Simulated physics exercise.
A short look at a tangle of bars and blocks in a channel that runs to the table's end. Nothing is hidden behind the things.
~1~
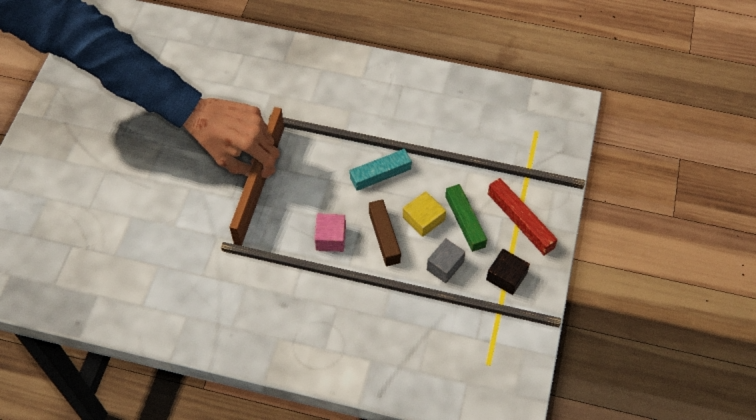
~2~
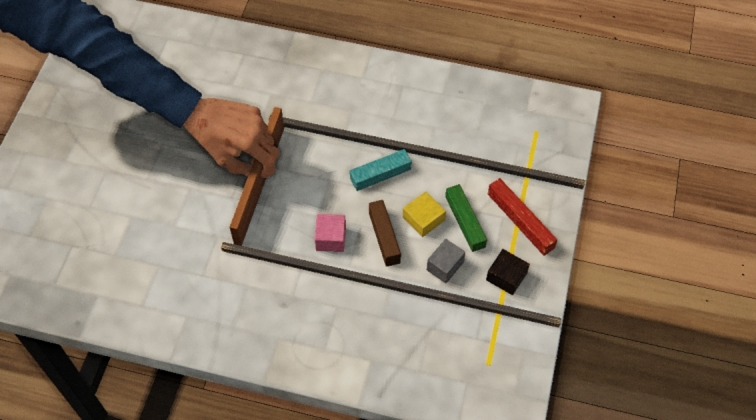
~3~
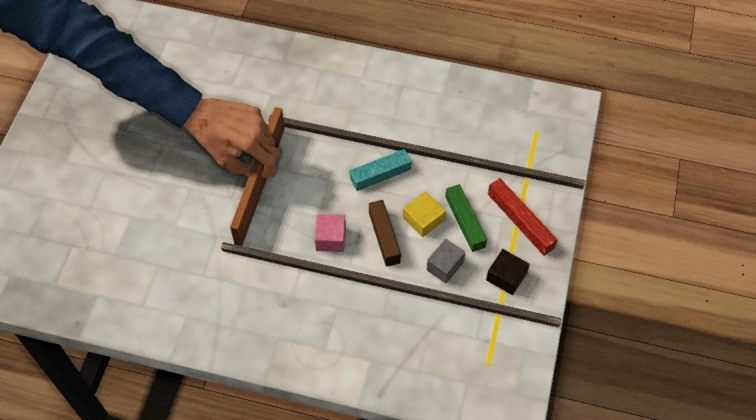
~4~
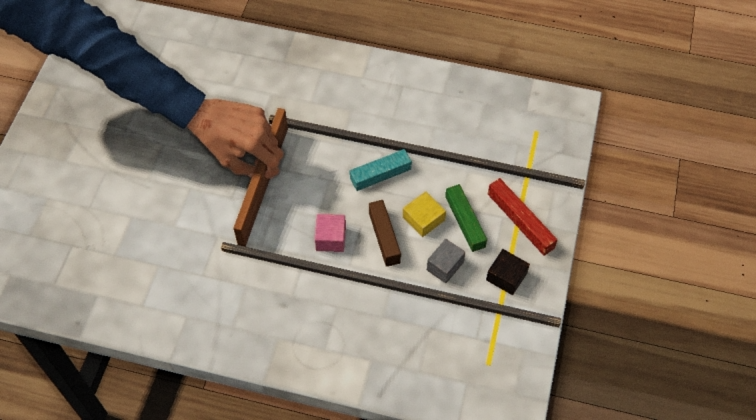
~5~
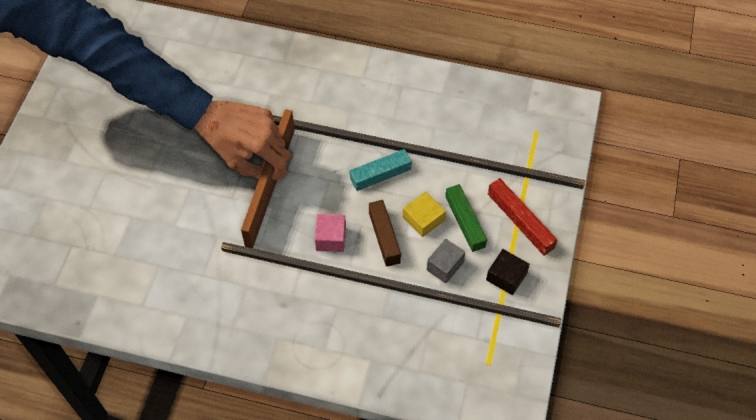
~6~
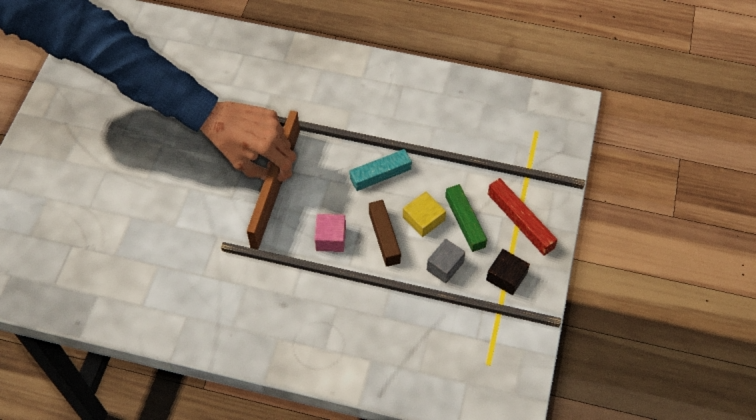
A hand held a wooden board upright at the left end of a channel scattered with colourful bars and blocks, then slid it slightly to the right while the pieces all stayed still.
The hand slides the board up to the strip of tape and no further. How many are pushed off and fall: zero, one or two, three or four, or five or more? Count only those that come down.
The number that fall off is one or two.
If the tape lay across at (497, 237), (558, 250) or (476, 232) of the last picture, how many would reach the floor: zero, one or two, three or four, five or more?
The falls would be none at all; more than four; none at all.
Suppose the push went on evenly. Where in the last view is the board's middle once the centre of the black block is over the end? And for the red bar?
For the black block at (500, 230), for the red bar at (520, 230).
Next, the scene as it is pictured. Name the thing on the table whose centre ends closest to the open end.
Foremost is the red bar.
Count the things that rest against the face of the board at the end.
It touches 3.
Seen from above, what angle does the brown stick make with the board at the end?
Roughly 45° out of line.
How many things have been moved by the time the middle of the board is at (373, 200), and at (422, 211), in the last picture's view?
At the one place 3, at the other 6.
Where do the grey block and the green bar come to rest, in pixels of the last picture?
About (548, 301), and the other about (567, 225).
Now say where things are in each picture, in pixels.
The first picture shows red bar (522, 216); black block (508, 272); green bar (466, 218); board (258, 175); tape (514, 240).
The second picture shows black block (508, 272); yellow block (424, 214).
The third picture shows green bar (466, 218); board (259, 175).
The fourth picture shows red bar (522, 216); grey block (446, 261).
The fifth picture shows black block (508, 272); turquoise bar (381, 170).
The sixth picture shows red bar (522, 216); black block (508, 272); green bar (466, 218); board (274, 179); tape (514, 240).
Soon after, none off yet; red bar at rest near (522, 216); black block at rest near (508, 272); green bar at rest near (466, 218).
At rest, the number that fall off is one or two; fallen, black block.
